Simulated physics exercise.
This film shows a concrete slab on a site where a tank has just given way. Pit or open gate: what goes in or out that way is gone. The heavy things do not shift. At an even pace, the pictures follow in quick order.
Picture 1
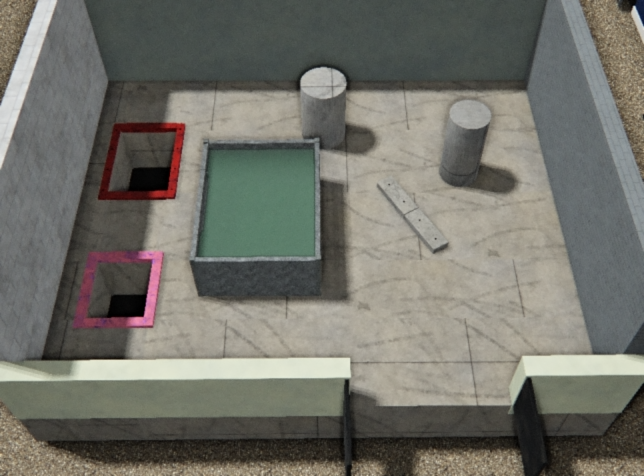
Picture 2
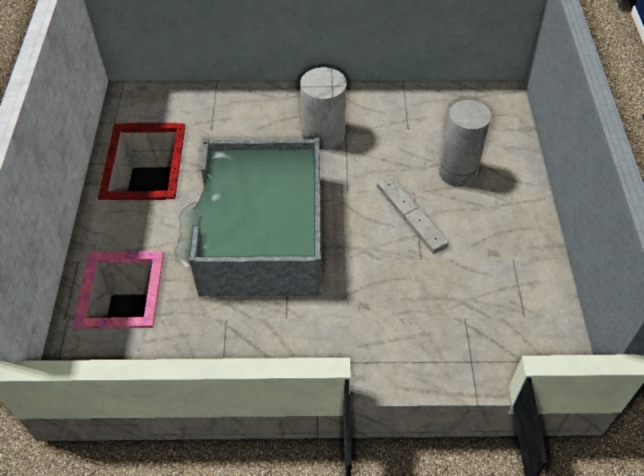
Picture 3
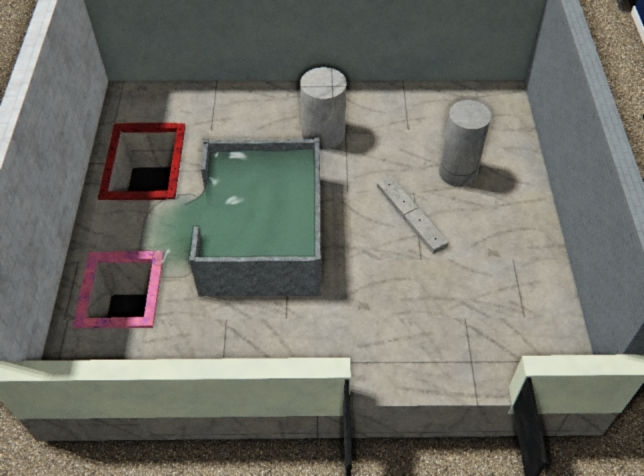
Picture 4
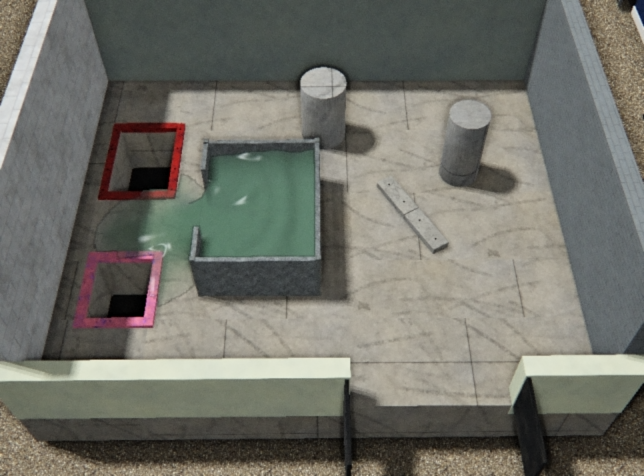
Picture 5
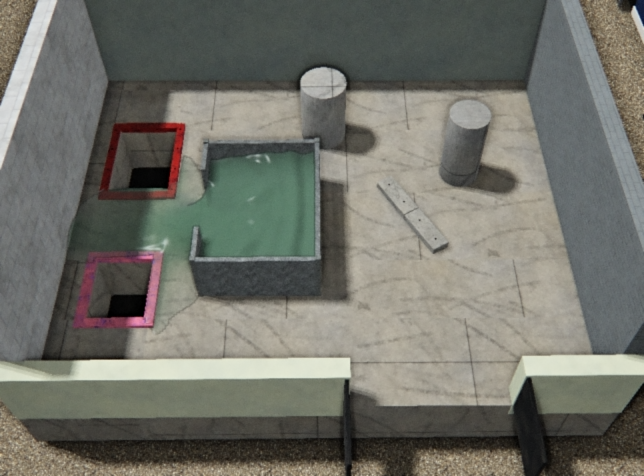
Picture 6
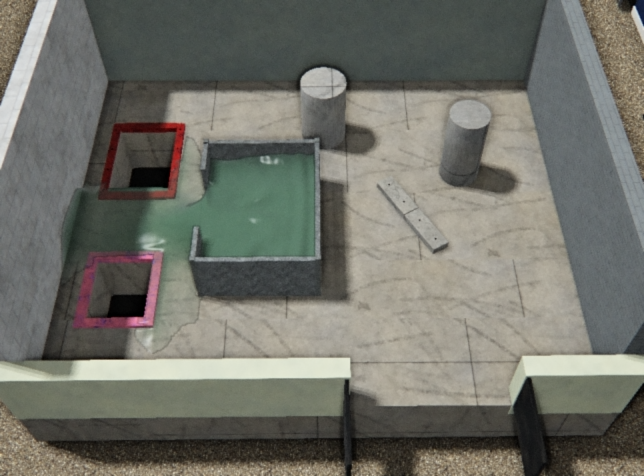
The clip shows a walled concrete slab with a tank of green water, whose left side opens, letting water pour out and spread steadily leftward across the floor between a red-framed pit and a pink-framed pit.
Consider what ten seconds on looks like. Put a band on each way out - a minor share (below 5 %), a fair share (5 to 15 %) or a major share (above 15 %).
Result: The gate will receive a cut falling short of five per cent; the red pit will receive a cut exceeding fifteen per cent; the pink pit will receive a cut exceeding fifteen per cent.
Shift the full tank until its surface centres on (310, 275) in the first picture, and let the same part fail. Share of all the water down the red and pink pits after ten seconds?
The red pit gets 10 per cent, the pink pit 40 per cent.
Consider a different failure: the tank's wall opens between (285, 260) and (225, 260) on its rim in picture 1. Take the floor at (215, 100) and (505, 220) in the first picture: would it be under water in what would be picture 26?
Untouched, then submerged.
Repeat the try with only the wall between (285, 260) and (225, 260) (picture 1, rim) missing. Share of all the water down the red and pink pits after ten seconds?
In percent: Red 4, pink 14.
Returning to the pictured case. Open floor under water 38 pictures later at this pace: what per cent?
Close to 60 %.
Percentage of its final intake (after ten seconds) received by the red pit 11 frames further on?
It should be near 35 percent of the ten-second total.
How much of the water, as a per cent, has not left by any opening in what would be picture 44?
Roughly 60 parts in a hundred.
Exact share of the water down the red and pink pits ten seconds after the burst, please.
Estimates: 24 % and 22 %.
A moment on, water covers 15 % of the floor; the gate 0 %, the red pit 3 %, the pink pit 6 %.
Next, water covers 20 % of the floor; the gate 0 %, the red pit 8 %, the pink pit 10 %.
Then, water covers 30 % of the floor; the gate 0 %, the red pit 15 %, the pink pit 15 %.
Later, water covers 60 % of the floor; the gate 0 %, the red pit 21 %, the pink pit 19 %.
In the end, water covers 80 % of the floor; the gate 2 %, the red pit 24 %, the pink pit 22 %.
